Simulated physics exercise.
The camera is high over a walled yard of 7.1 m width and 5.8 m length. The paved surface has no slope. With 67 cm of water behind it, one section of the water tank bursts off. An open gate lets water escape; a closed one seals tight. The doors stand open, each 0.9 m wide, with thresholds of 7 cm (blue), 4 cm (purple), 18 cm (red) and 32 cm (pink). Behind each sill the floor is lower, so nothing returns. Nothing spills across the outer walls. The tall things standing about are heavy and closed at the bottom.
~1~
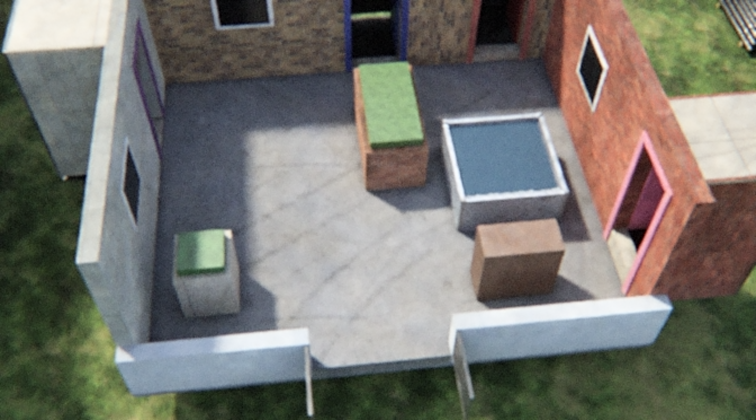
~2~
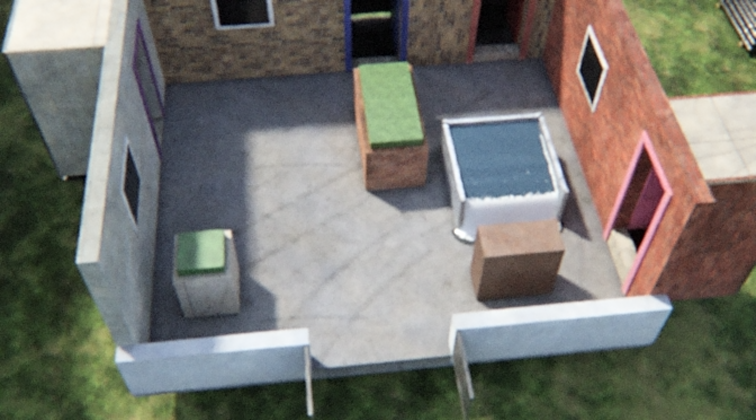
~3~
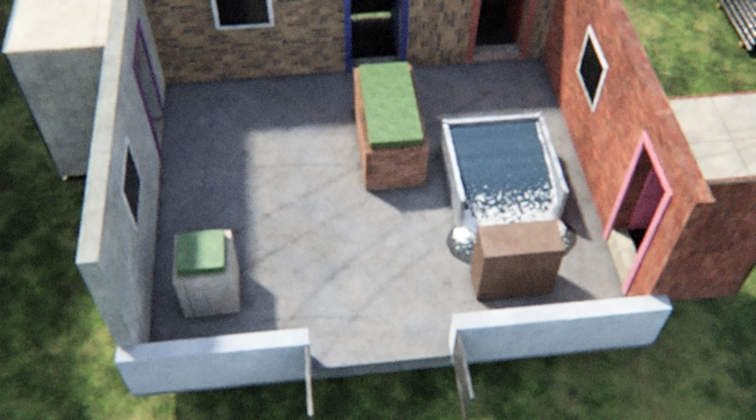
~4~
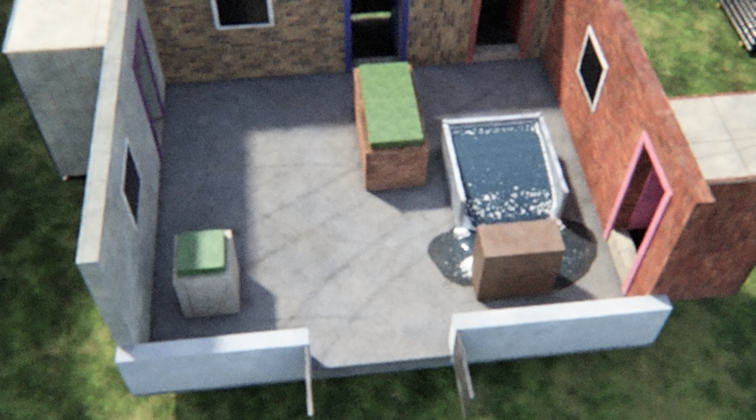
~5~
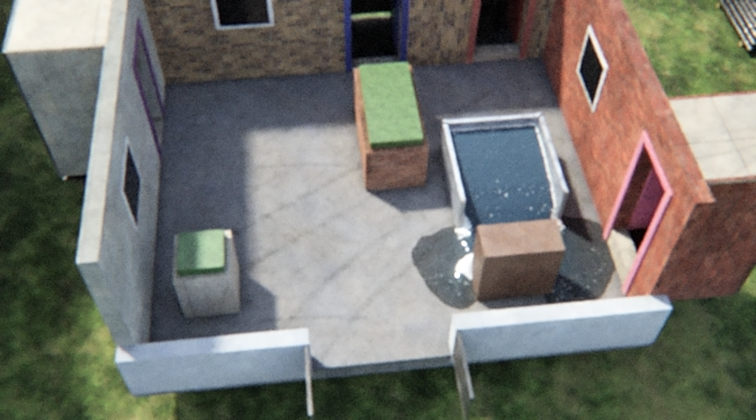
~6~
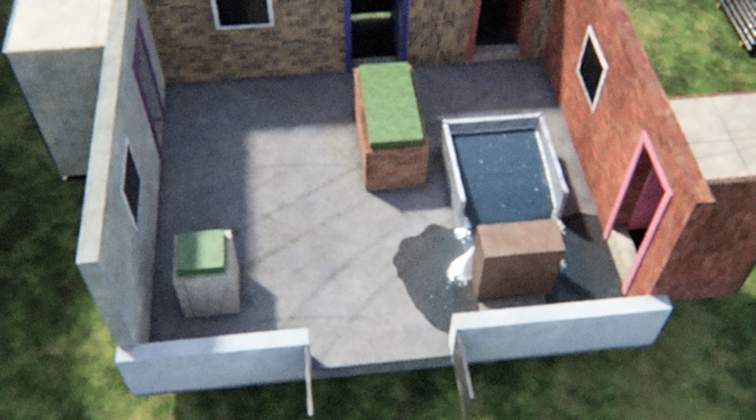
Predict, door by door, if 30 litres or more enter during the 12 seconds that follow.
Door by door: At the blue door it does not reach the limit; at the purple door it does not reach the limit; at the red door it stays under the limit; at the pink door it stays under the limit.
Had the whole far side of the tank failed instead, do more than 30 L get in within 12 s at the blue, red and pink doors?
Against that limit: Blue above, red over, pink under.
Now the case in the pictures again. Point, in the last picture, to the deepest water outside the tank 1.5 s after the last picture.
Near (620, 323).
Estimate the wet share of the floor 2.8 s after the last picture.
Near 55 per cent is wet.
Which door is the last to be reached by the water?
The blue one.
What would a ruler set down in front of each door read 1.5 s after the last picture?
In cm: Blue 0, purple 0, red 0, pink 27.
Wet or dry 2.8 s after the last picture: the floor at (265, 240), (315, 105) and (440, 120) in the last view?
In that order: Wet, dry, not reached.
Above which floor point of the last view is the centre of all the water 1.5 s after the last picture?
At about (499, 247).
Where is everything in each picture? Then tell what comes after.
In the first picture, still water, 67 cm deep, in the water tank at (503, 159).
In the second picture, water pours out at (510, 216) and has run 0.8 m, to (462, 237); typically 9 cm deep outside, 67 cm at the water tank's back.
In the third picture, water pours out at (509, 217) and has run 1.0 m, to (458, 253); typically 10 cm deep outside, 66 cm at the water tank's back.
In the fourth picture, water pours out at (509, 218) and has run 1.4 m, to (450, 273); typically 12 cm deep outside, 58 cm at the water tank's back.
In the fifth picture, the front is at a hidden place, 1.8 m from the gap at (509, 218); 2.8 m2 of floor is under water; 57 cm left at the back of the water tank.
In the sixth picture, water pours out at (509, 218) and has run 2.3 m, to a hidden place; typically 5 cm deep outside, 53 cm at the water tank's back.
Then, 0.7 s after the last picture water covers 20 % of the floor and is deepest (42 cm) near (624, 301); blue door not reached, purple door not reached, red door not reached, pink door 29 cm at the sill, 0 L in.
Then, 1.5 s after the last picture water covers 40 % of the floor and is deepest (32 cm) near (620, 323); blue door not reached, purple door not reached, red door not reached, pink door 27 cm at the sill, 1 L in.
Then, 2.8 s after the last picture water covers 55 % of the floor and is deepest (17 cm) near (148, 369); blue door not reached, purple door not reached, red door not reached, pink door 15 cm at the sill, 2 L in.
Then, 6.3 s after the last picture water covers 75 % of the floor and is deepest (10 cm) near (264, 347); blue door not reached, purple door 5 cm at the sill, 0 L in, red door 5 cm at the sill, 0 L in, pink door 7 cm at the sill, 2 L in.
Then, 11.3 s after the last picture water covers 95 % of the floor and is deepest (6 cm) near (448, 73); blue door 6 cm at the sill, 0 L in, purple door 5 cm at the sill, 2 L in, red door 3 cm at the sill, 0 L in, pink door 4 cm at the sill, 2 L in.
